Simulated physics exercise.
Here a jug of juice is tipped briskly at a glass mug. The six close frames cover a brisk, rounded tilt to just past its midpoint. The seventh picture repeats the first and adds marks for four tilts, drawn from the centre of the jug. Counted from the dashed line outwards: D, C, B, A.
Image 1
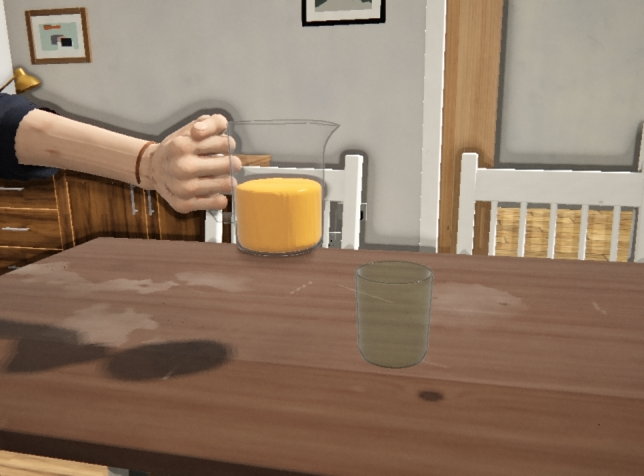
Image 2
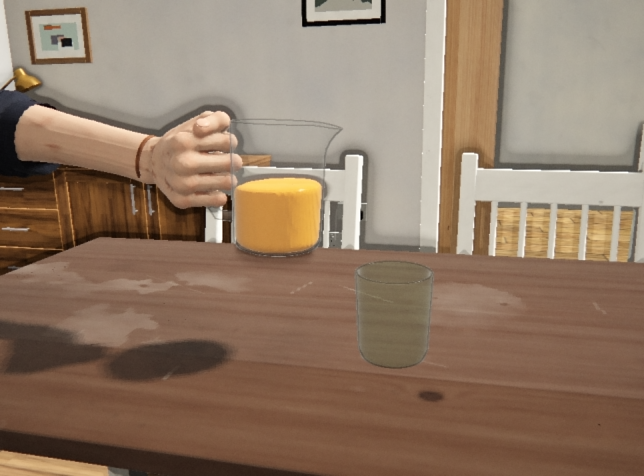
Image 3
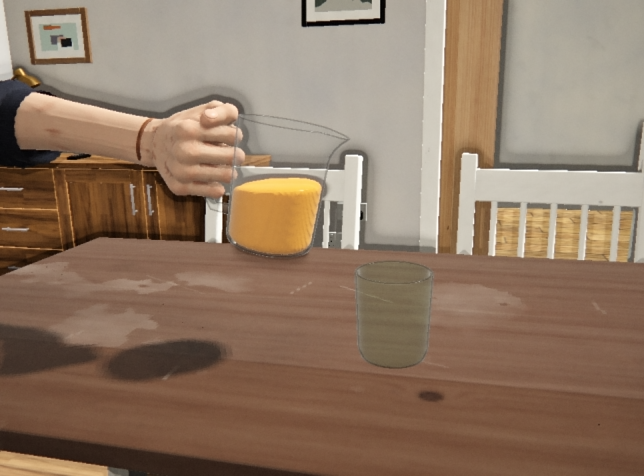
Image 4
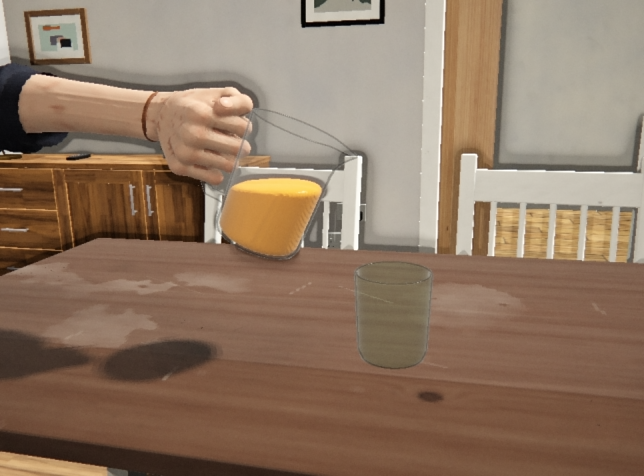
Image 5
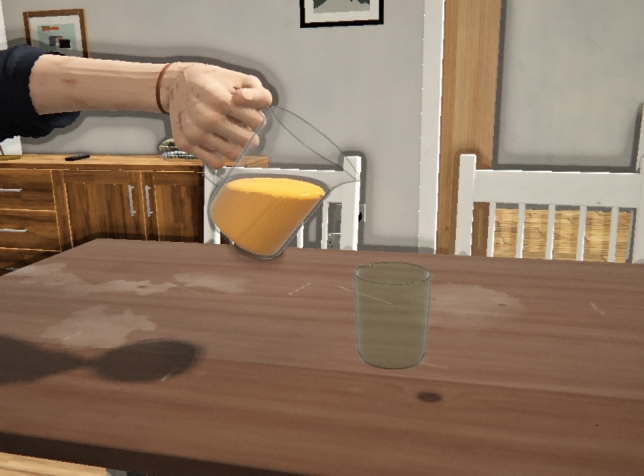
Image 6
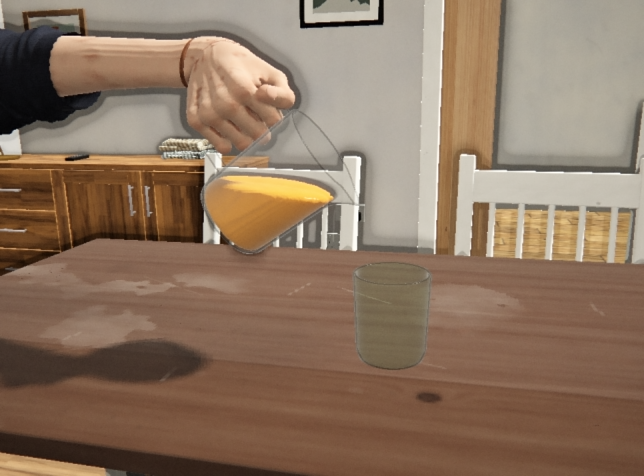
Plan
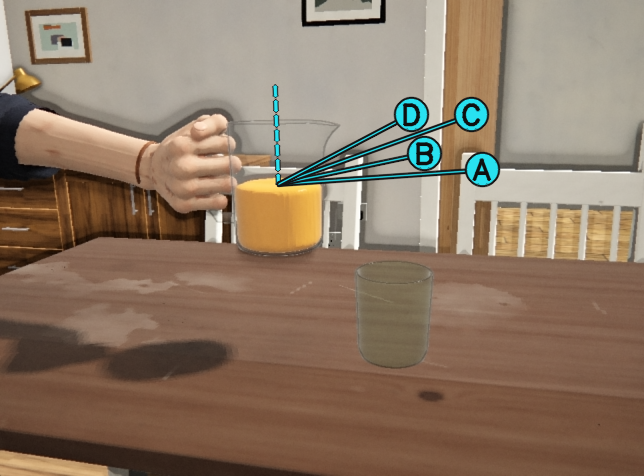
At the start, a hand holds a clear jug of orange juice upright above a wooden table, to the left of an empty glass mug. The hand then rises and rotates, tilting the jug steadily rightward until it leans steeply, with the juice reaching toward its lip and the mug still empty.
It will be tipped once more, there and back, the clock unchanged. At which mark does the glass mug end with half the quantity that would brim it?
Go for B.
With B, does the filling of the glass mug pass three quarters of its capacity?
No, it does not.
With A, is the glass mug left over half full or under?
Over half.
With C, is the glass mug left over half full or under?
Under half.
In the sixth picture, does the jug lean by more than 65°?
No, it does not.
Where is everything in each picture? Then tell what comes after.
In the first frame, upright, lip at (338, 125); rim of the glass mug round (394, 271); nothing has left yet.
In the second frame, tipped about 3°, lip at (341, 128); nothing has left yet.
In the third frame, tipped about 11°, lip at (348, 138); nothing has left yet.
In the fourth frame, tipped about 23°, lip at (356, 156); nothing has left yet.
In the fifth frame, tipped about 38°, lip at (360, 179); nothing has left yet.
In the sixth frame, tipped about 54°, lip at (358, 203); nothing has left yet.
In cyan, A at (465, 171); B at (408, 157); C at (456, 120); D at (396, 122).
With A, the glass mug ends with about 68 % of what it can hold; 4 % of the juice is spilt.
With B, the glass mug ends with about 53 % of what it can hold.
With C, the glass mug ends with about 34 % of what it can hold.
With D, the glass mug ends with about 18 % of what it can hold.
